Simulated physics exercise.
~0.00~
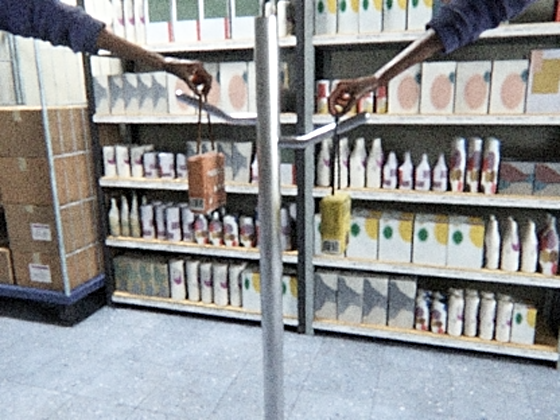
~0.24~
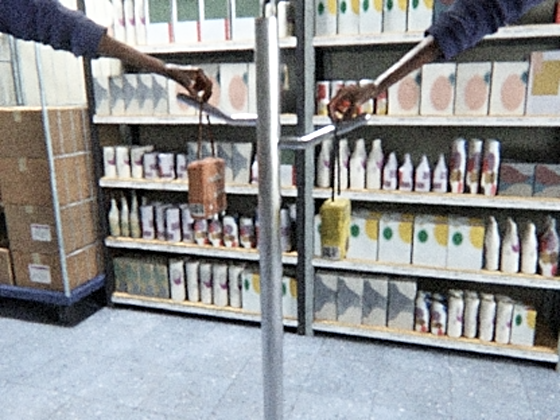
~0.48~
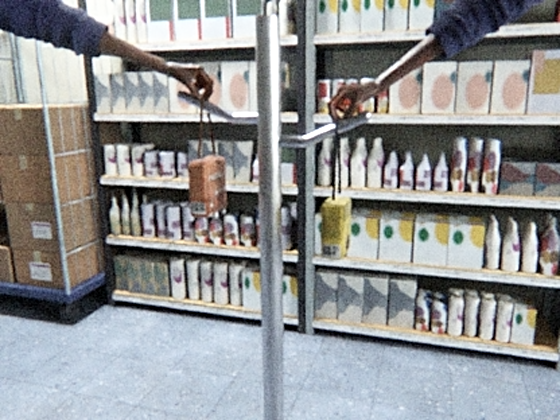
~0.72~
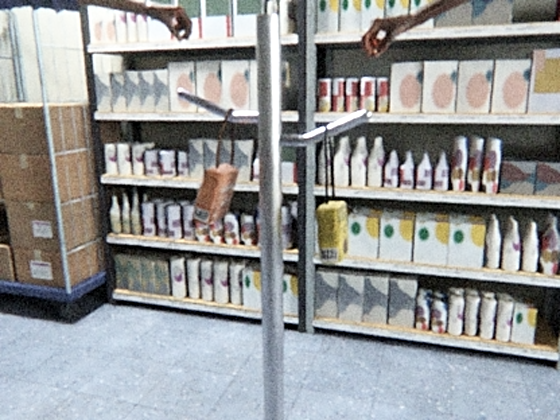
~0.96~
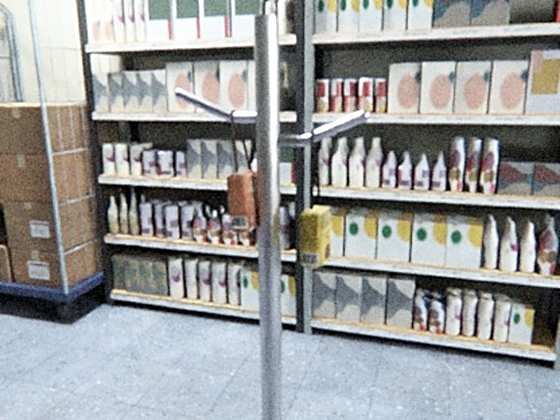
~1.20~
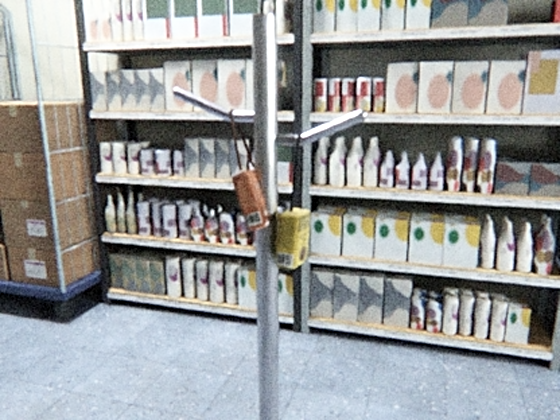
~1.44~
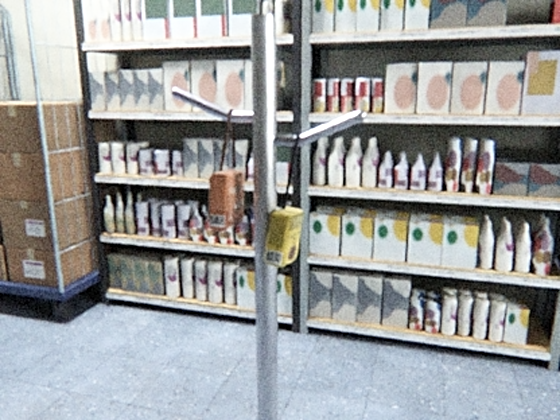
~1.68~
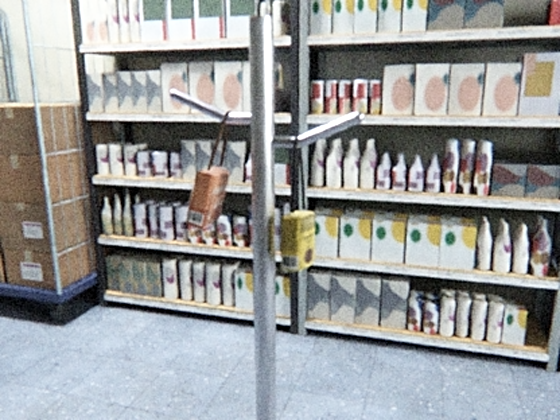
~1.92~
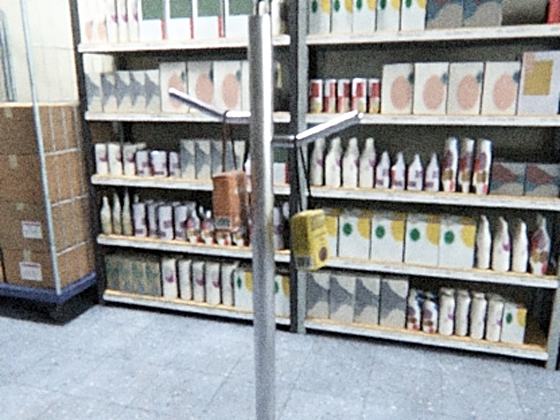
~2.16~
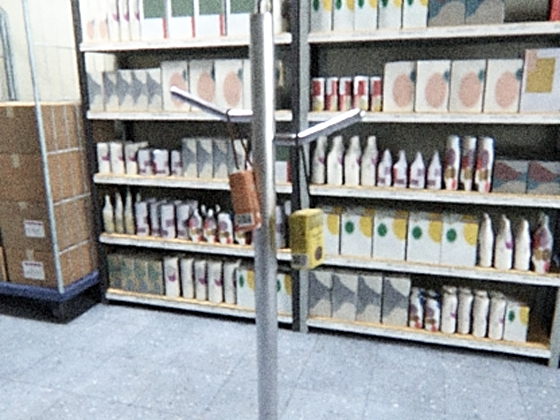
At first, two hands hold an orange pouch and a yellow pouch by their loops at the pegs of a metal post, in front of shelves stocked with boxes and bottles. The hands lower them slightly, then let go and draw back out of view. The pouches slide inward along the pegs toward the post, the orange one moving right and tilting, the yellow one moving left. Next the orange pouch swings left and back to the right, while the yellow one drifts right. At the end, both lean a little but still hang from their pegs.
